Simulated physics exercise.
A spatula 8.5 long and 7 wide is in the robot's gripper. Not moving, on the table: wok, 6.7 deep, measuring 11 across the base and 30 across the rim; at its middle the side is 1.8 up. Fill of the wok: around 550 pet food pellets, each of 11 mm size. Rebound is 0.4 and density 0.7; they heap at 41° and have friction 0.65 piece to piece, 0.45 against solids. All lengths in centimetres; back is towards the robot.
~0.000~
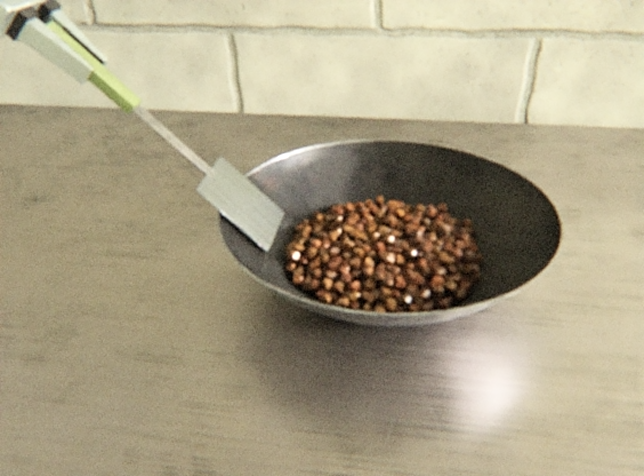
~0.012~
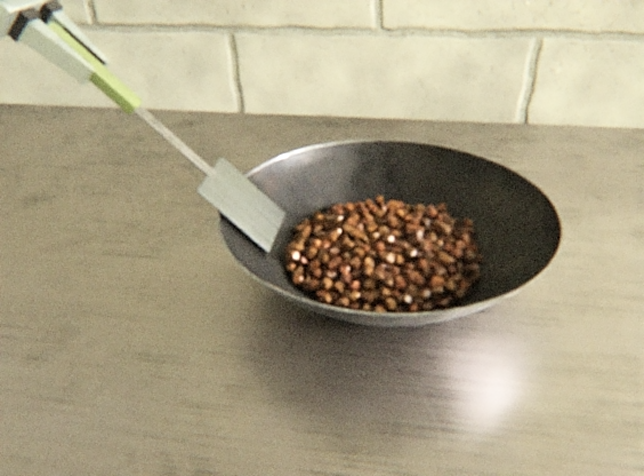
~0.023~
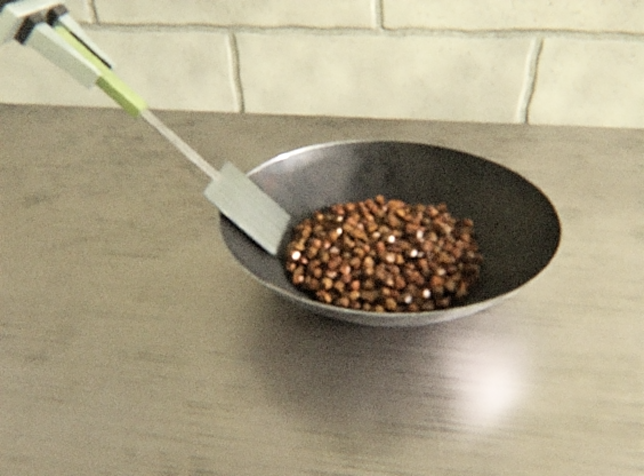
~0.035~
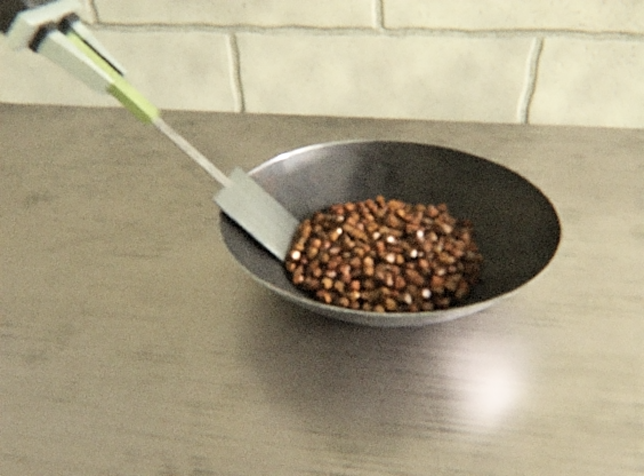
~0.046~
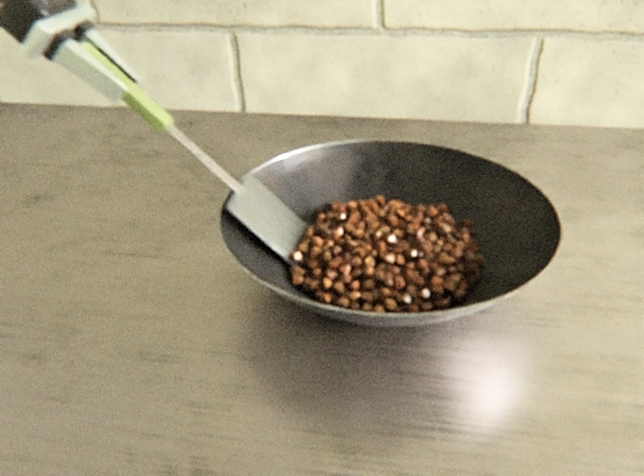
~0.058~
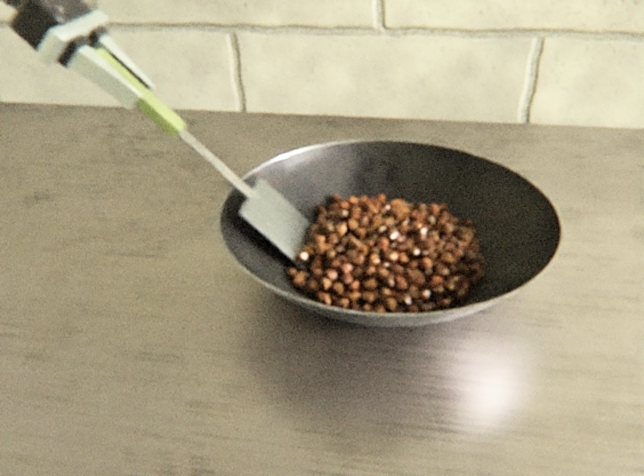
A flat spatula held by a robot gripper moved slightly down and to the right inside a dark wok, nudging the edge of a pile of small brown pellets while the wok stayed still.
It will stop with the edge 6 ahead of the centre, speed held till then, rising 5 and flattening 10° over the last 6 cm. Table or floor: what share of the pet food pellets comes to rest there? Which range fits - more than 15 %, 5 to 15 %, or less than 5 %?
The range that fits is 5 to 15 %.
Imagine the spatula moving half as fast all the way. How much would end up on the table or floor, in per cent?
I'd expect near 0 per cent.
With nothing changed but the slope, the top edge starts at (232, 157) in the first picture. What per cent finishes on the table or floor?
Roughly 5%.
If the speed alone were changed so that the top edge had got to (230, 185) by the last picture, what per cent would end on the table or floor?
That share would be about 0 percent.
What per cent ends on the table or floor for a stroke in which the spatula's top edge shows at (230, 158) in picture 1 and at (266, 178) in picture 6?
I'd put it at roughly 5 per cent.
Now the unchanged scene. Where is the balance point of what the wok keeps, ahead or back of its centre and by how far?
Offset: About 4.5 cm, ahead.
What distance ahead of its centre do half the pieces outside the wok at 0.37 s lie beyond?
About 22 cm.
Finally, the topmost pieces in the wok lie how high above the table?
6.5 cm.
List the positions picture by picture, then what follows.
Spatula top edge at (209, 172), sloping 45°; upper third of the load around (387, 243), from x 290 to 480, top at y 200; 551 in the wok, in the first picture.
Spatula top edge at (210, 173), sloping 45°; upper third of the load around (387, 243), from x 290 to 480, top at y 200, in the second picture.
Spatula top edge at (215, 176), sloping 45°; upper third of the load around (387, 243), from x 290 to 480, top at y 200, in the third picture.
Spatula top edge at (226, 183), sloping 45°; upper third of the load around (387, 243), from x 290 to 480, top at y 200, in the fourth picture.
Spatula top edge at (238, 189), sloping 45°; upper third of the load around (384, 242), from x 295 to 480, top at y 200, in the fifth picture.
Spatula top edge at (250, 195), sloping 45°; upper third of the load around (386, 240), from x 290 to 480, top at y 200; 551 in the wok, in the sixth picture.
After 0.10 s, sloping 45°, highest piece 6 above the table; 551 in the wok.
After 0.14 s, sloping 42°, highest piece 7 above the table; 551 in the wok.
After 0.37 s, sloping 35°, highest piece 7 above the table; 512 in the wok, 23 on the table or floor, 16 on the blade or in flight.
After 1.42 s, sloping 35°, highest piece 6 above the table; 512 in the wok, 39 on the table or floor.
At rest, 512 in the wok, 39 on the table or floor. That is 7 % on the table or floor.
